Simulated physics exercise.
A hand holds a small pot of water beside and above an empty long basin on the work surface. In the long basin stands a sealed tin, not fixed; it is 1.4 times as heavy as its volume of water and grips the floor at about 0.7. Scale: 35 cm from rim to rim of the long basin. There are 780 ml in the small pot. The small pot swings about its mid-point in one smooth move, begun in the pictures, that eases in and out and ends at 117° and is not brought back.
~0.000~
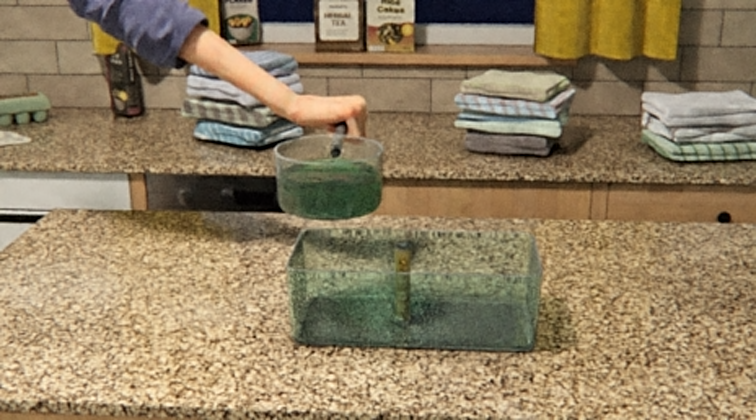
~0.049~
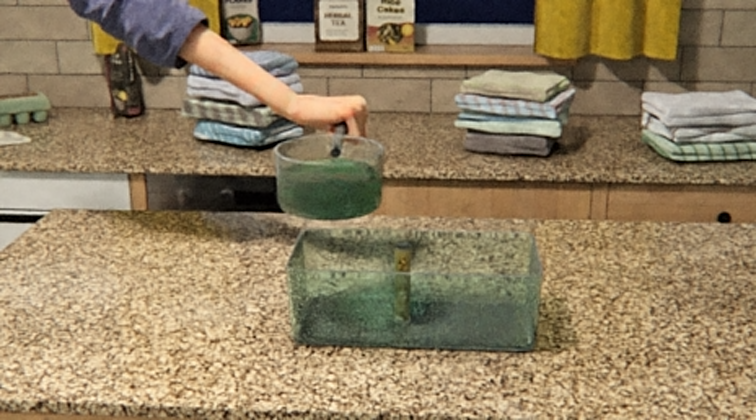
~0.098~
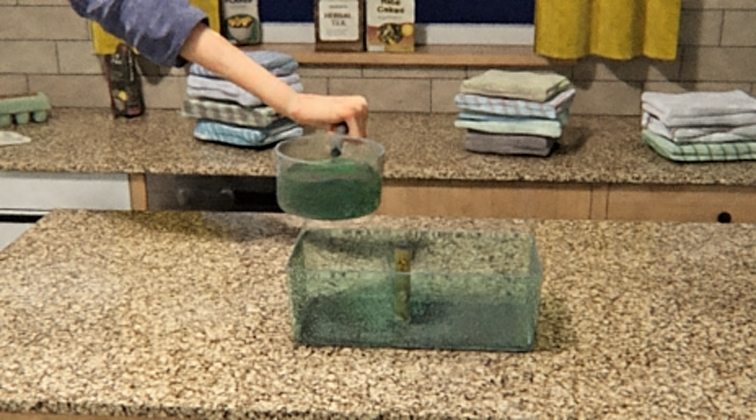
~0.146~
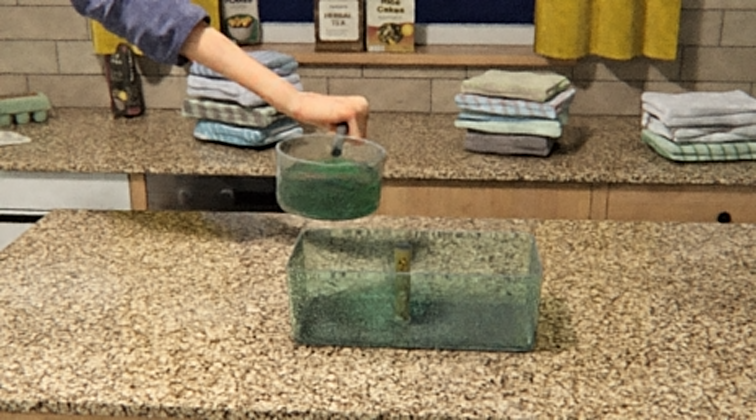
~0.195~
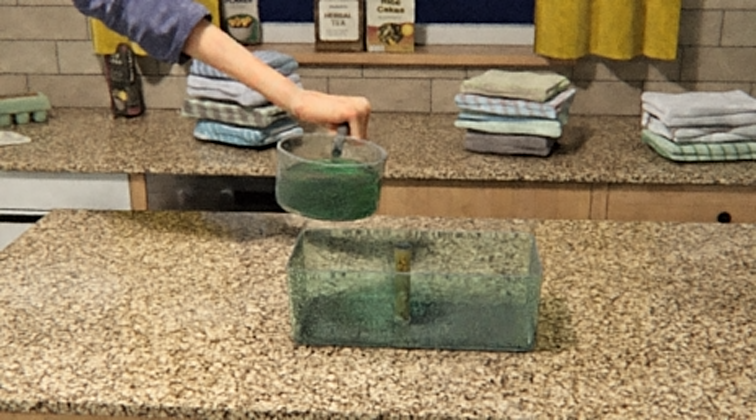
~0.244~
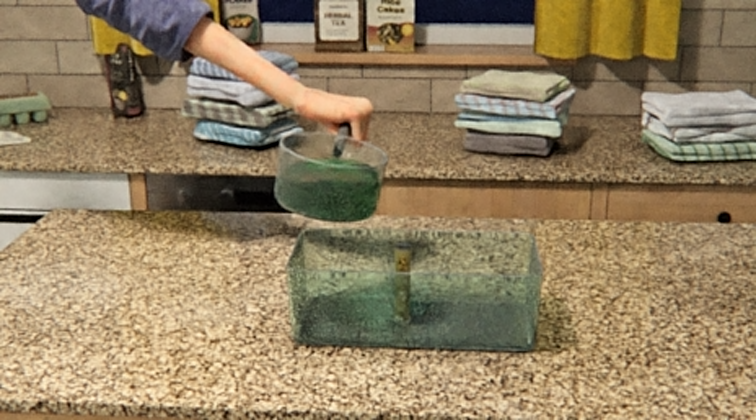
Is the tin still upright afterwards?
The tin remains upright.
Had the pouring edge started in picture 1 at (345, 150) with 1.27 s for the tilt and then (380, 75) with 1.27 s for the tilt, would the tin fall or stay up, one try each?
First it remains upright; then it falls.
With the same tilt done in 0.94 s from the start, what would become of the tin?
The tin stays up.
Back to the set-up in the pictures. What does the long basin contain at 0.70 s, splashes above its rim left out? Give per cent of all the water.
Near 7 in a hundred.
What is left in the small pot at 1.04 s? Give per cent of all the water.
About 10 per cent.
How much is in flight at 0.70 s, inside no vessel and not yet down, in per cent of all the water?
Near 24 in a hundred.
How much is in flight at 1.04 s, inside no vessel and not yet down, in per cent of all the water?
About 7 per cent.
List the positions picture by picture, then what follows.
In the first picture, it leans 0°; its right rim is at (383, 151); the water meets the walls at (280, 171) and (381, 173); the long basin's rim runs from (295, 249) to (538, 255); the tin's top is at (403, 249).
In the second picture, it leans 0°; its right rim is at (383, 152); the water meets the walls at (280, 171) and (381, 173).
In the third picture, it leans 2°; its right rim is at (383, 153); the water meets the walls at (280, 171) and (381, 173).
In the fourth picture, it leans 4°; its right rim is at (384, 155); the water meets the walls at (280, 171) and (381, 174).
In the fifth picture, it leans 7°; its right rim is at (385, 157); the water meets the walls at (280, 170) and (381, 174).
In the sixth picture, it leans 10°; its right rim is at (387, 161); the water meets the walls at (280, 171) and (382, 174).
By 0.70 s the tilt is 68° and 69 per cent is still to pour; the tin stands where it began.
By 1.04 s the tilt is 108° and 10 per cent is still to pour; the tin stands where it began.
By 1.39 s the tilt is 117° and 0 per cent is still to pour; the tin stands where it began.
By 1.77 s the tilt is 117° and 0 per cent is still to pour; the tin stands where it began.
At rest the tin stands where it began.
